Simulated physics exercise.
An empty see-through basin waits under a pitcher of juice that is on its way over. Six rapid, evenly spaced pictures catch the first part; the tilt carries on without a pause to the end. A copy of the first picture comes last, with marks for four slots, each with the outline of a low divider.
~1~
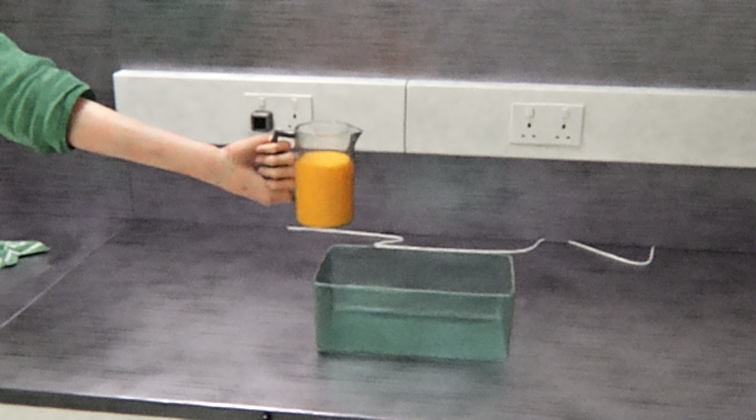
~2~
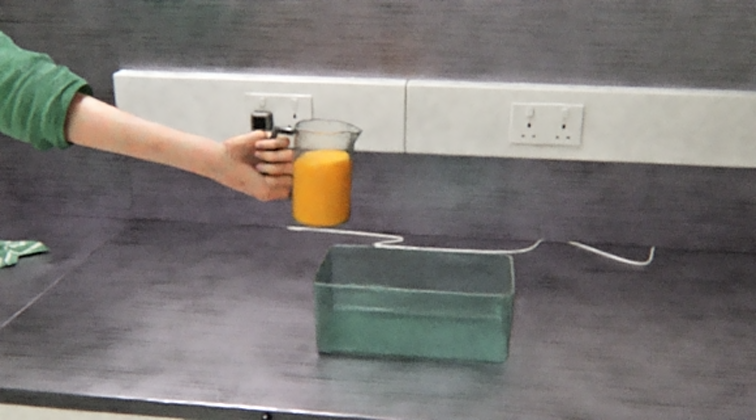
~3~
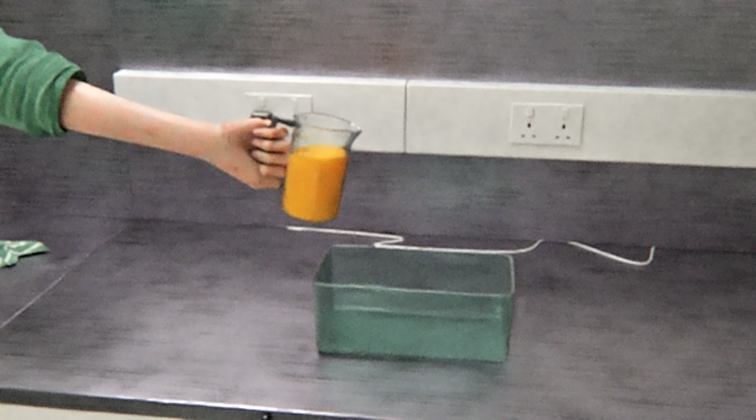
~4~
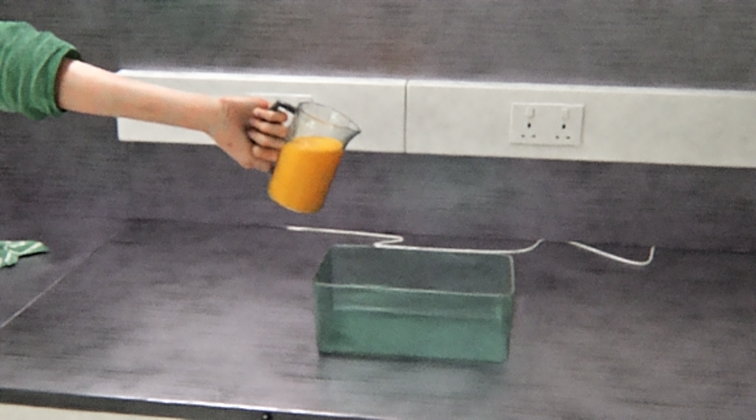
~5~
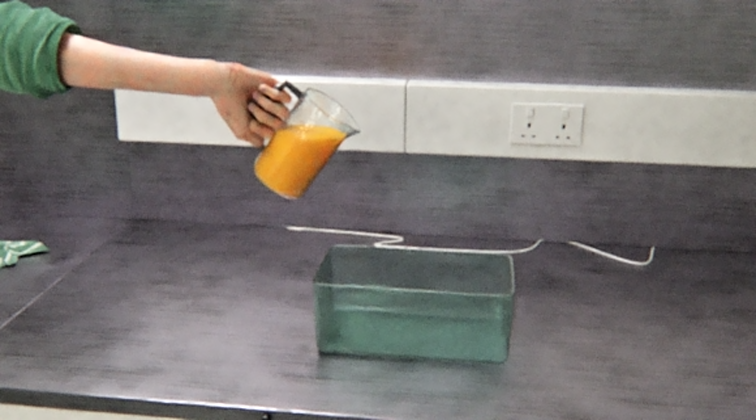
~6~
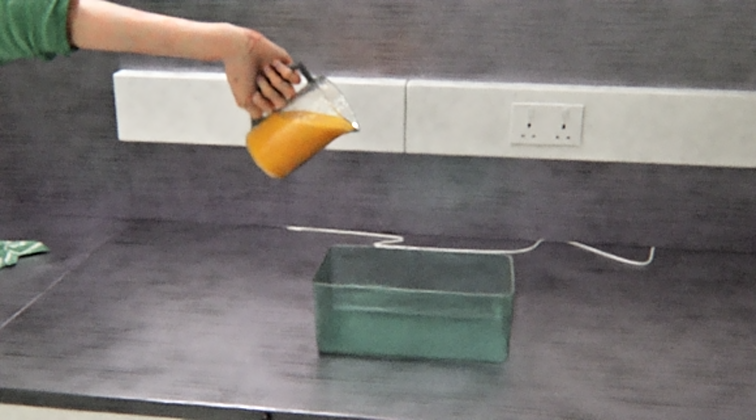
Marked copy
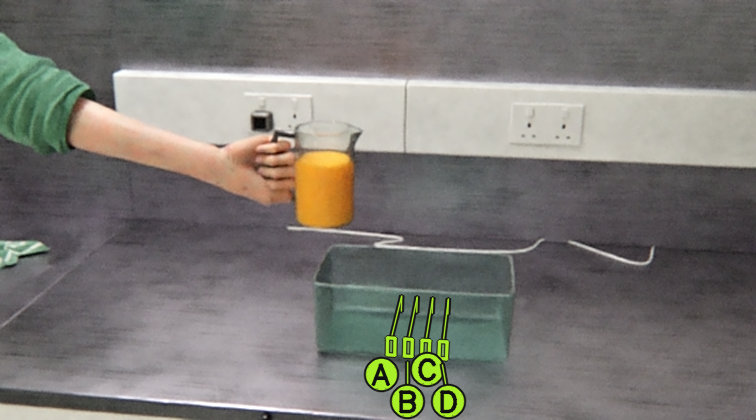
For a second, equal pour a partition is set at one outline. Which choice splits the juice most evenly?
It is D.
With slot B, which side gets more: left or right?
The right side.
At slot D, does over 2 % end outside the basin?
Yes, it does.
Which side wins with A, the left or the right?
The right one.
In lime, A at (390, 360); B at (407, 361); C at (424, 363); D at (442, 364).
If A is chosen, about 12 % ends left of the wall and 83 % right of it; 5 % is lost outside.
If B is chosen, about 14 % ends left of the wall and 79 % right of it; 7 % is lost outside.
If C is chosen, about 18 % ends left of the wall and 74 % right of it; 7 % is lost outside.
If D is chosen, about 48 % ends left of the wall and 45 % right of it; 7 % is lost outside.
